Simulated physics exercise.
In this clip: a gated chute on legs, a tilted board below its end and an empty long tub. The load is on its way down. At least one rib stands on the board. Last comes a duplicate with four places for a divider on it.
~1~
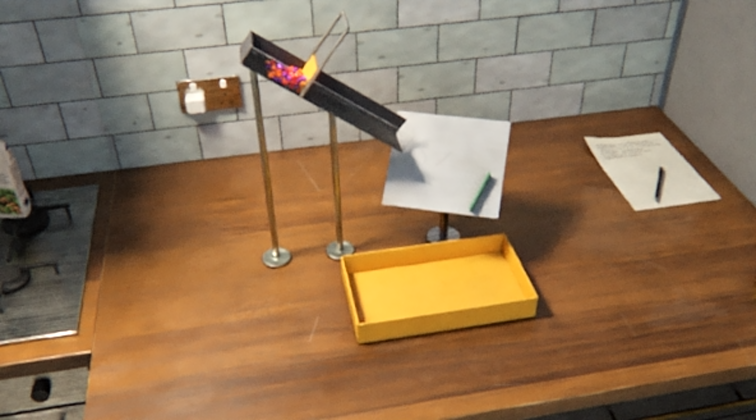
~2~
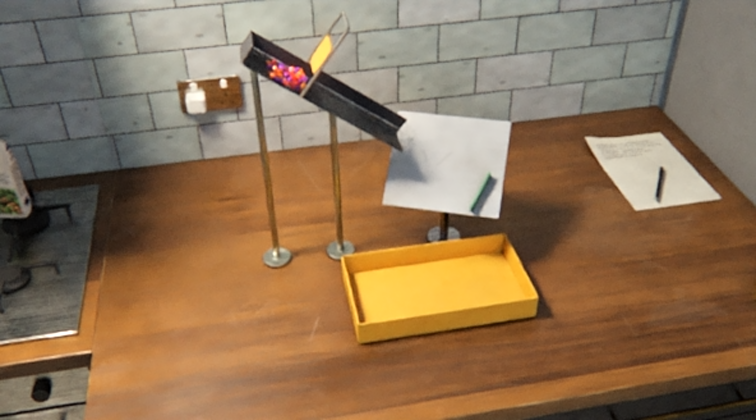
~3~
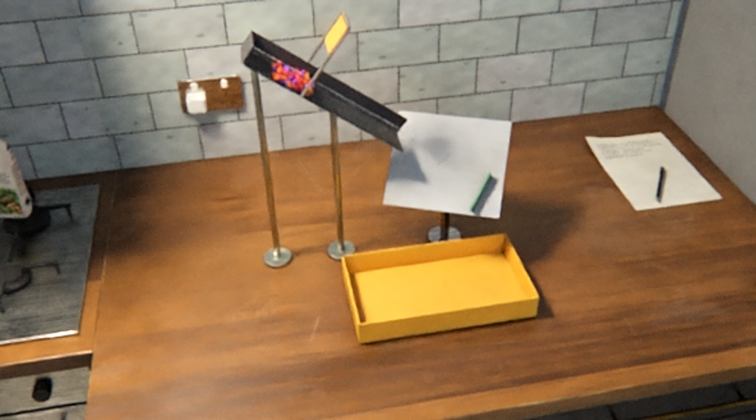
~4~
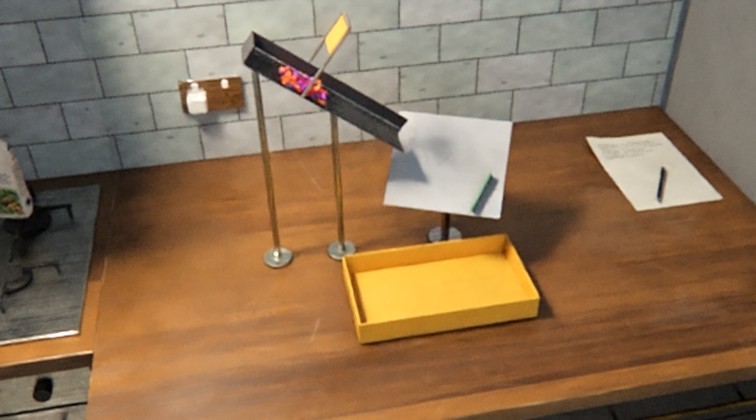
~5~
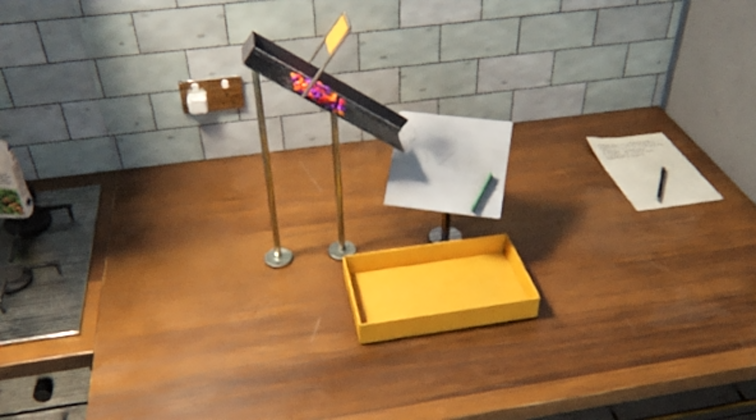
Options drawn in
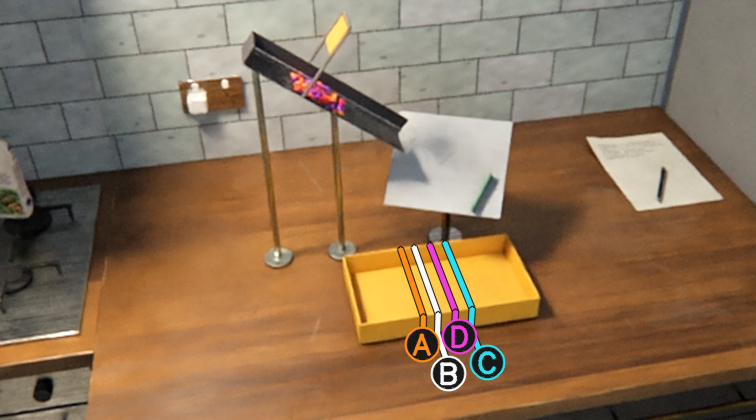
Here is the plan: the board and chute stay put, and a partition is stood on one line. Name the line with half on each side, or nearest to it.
Line C does it best.
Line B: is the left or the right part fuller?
Right.
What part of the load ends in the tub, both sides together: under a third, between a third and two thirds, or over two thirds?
It is over two thirds.
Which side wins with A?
Right.
On the marked copy, line A crosses the front rim at (423, 315); line B crosses the front rim at (437, 313); line C crosses the front rim at (471, 308); line D crosses the front rim at (455, 310).
With A, of what is caught, a stray few on the left of the divider, nearly all on the right.
With B, of what is caught, a stray few on the left of the divider, nearly all on the right.
With C, of what is caught, about half on the left of the divider, about half on the right.
With D, of what is caught, a small part on the left of the divider, most on the right.
